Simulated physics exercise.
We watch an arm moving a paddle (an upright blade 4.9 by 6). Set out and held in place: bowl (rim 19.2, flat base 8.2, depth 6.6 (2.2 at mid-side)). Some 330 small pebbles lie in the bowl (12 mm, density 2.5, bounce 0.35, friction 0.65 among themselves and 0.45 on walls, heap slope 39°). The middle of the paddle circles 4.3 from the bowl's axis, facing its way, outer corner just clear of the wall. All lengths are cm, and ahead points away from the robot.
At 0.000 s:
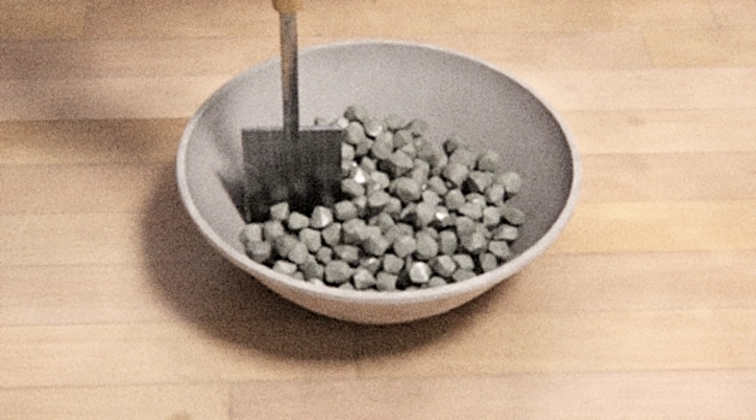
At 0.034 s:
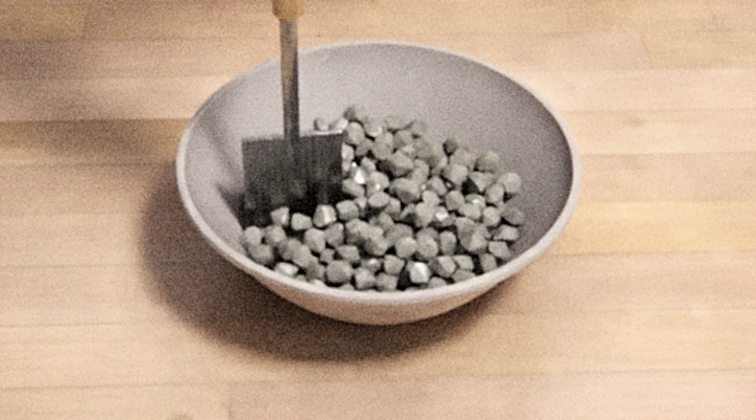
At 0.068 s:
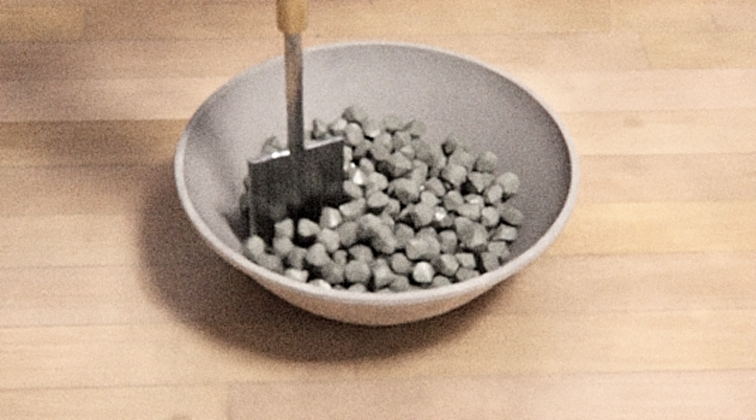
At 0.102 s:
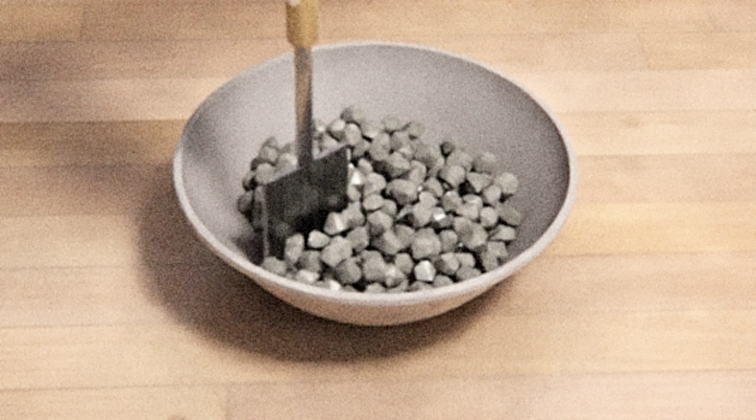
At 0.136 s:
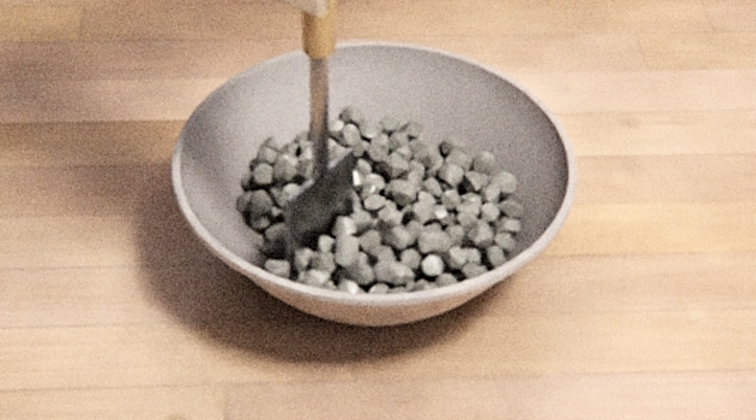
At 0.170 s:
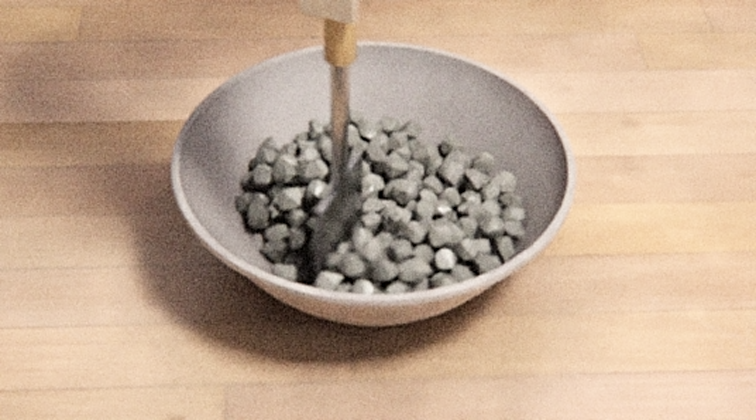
An arm, barely in view, sweeping an upright dark paddle through grey pebbles toward the bowl's near side, blade turning nearly edge-on.
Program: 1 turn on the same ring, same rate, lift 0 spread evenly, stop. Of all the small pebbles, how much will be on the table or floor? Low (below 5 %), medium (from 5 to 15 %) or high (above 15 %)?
Answer: Medium; from 5 to 15 % of the small pebbles finish on the table or floor.
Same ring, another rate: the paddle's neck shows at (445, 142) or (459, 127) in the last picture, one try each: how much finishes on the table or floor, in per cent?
About 35 and 40 per cent.
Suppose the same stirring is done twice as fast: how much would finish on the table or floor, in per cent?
It would be near 30 per cent.
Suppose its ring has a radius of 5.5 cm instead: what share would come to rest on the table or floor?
In that case some 0 per cent.
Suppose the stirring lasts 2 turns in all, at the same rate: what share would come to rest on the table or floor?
It would be near 30 per cent.
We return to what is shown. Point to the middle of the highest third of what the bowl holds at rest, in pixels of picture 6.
At about (300, 241).
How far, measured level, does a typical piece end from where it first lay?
Roughly 8 cm.
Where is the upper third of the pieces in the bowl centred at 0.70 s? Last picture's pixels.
Around (274, 135).
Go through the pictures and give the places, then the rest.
The paddle neck at (291, 103), 0° round; upper third of the load around (379, 195), from x 250 to 515, top at y 115; 333 in the bowl, in the first frame.
The paddle neck at (291, 110), 6° round; upper third of the load around (379, 196), from x 250 to 515, top at y 115, in the second frame.
The paddle neck at (295, 124), 21° round; upper third of the load around (380, 208), from x 250 to 510, top at y 115, in the third frame.
The paddle neck at (305, 137), 35° round; upper third of the load around (377, 215), from x 250 to 510, top at y 115, in the fourth frame.
The paddle neck at (320, 148), 50° round; upper third of the load around (380, 217), from x 245 to 510, top at y 115, in the fifth frame.
The paddle neck at (340, 156), 65° round; upper third of the load around (395, 227), from x 245 to 515, top at y 115; 333 in the bowl, in the sixth frame.
After 0.44 s, 179° round, highest piece 9 above the table; 330 in the bowl, 3 in flight or on the tool.
After 0.70 s, 294° round, highest piece 9 above the table; 313 in the bowl, 16 on the table or floor, 4 in flight or on the tool.
After 1.03 s, 0° round, highest piece 7 above the table; 305 in the bowl, 28 on the table or floor.
After 1.73 s, 0° round, highest piece 7 above the table; 305 in the bowl, 28 on the table or floor.
In the end, 305 in the bowl, 28 on the table or floor. That is 8 % on the table or floor.
